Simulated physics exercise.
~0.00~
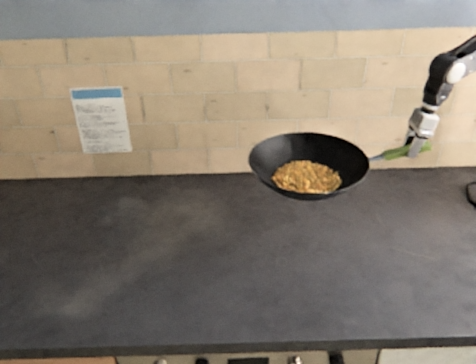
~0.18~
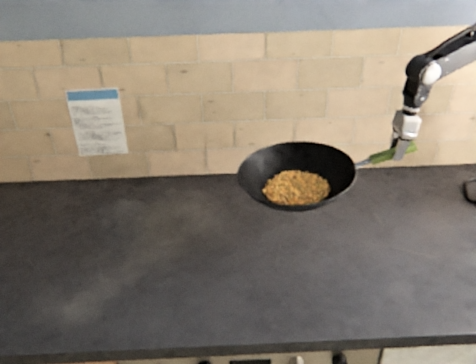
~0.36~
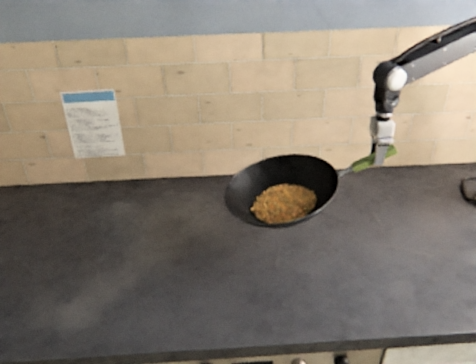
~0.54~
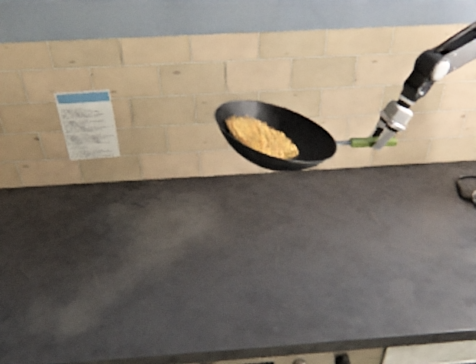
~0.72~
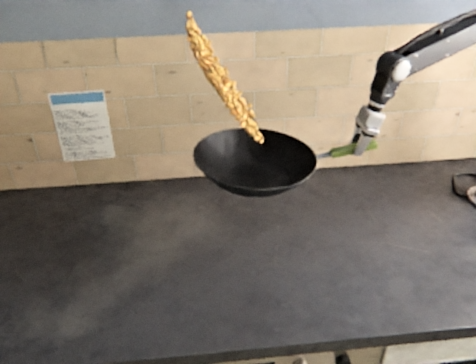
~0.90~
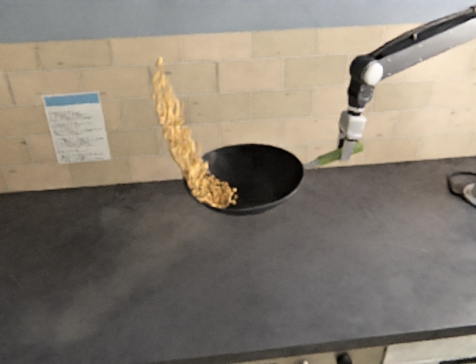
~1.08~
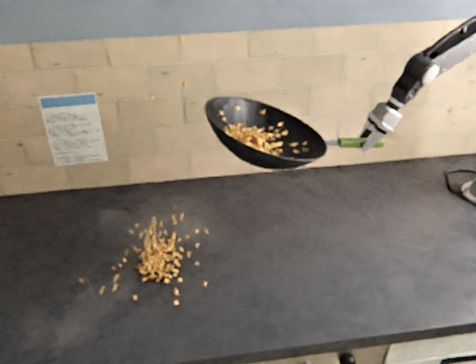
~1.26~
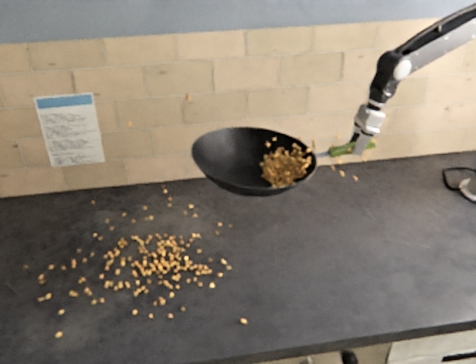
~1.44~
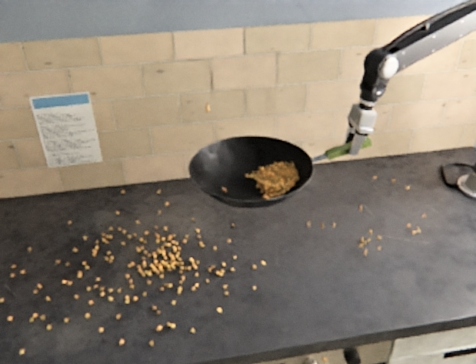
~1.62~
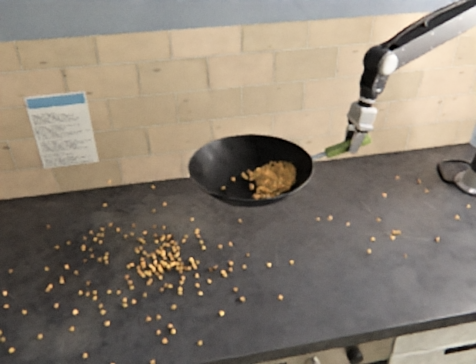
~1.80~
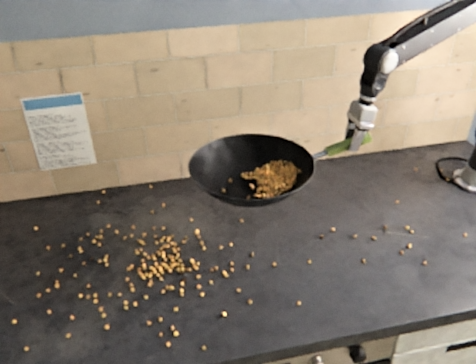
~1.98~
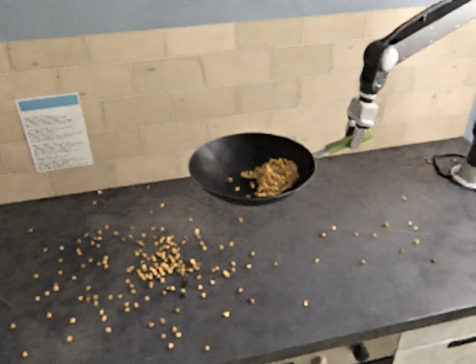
On a dark countertop against a pale tiled wall, a robotic arm lowers a black wok of chickpeas, then jerks it up, flinging them high; many spill across the counter to the left and some to the right, while the rest settle in the wok, held still above.
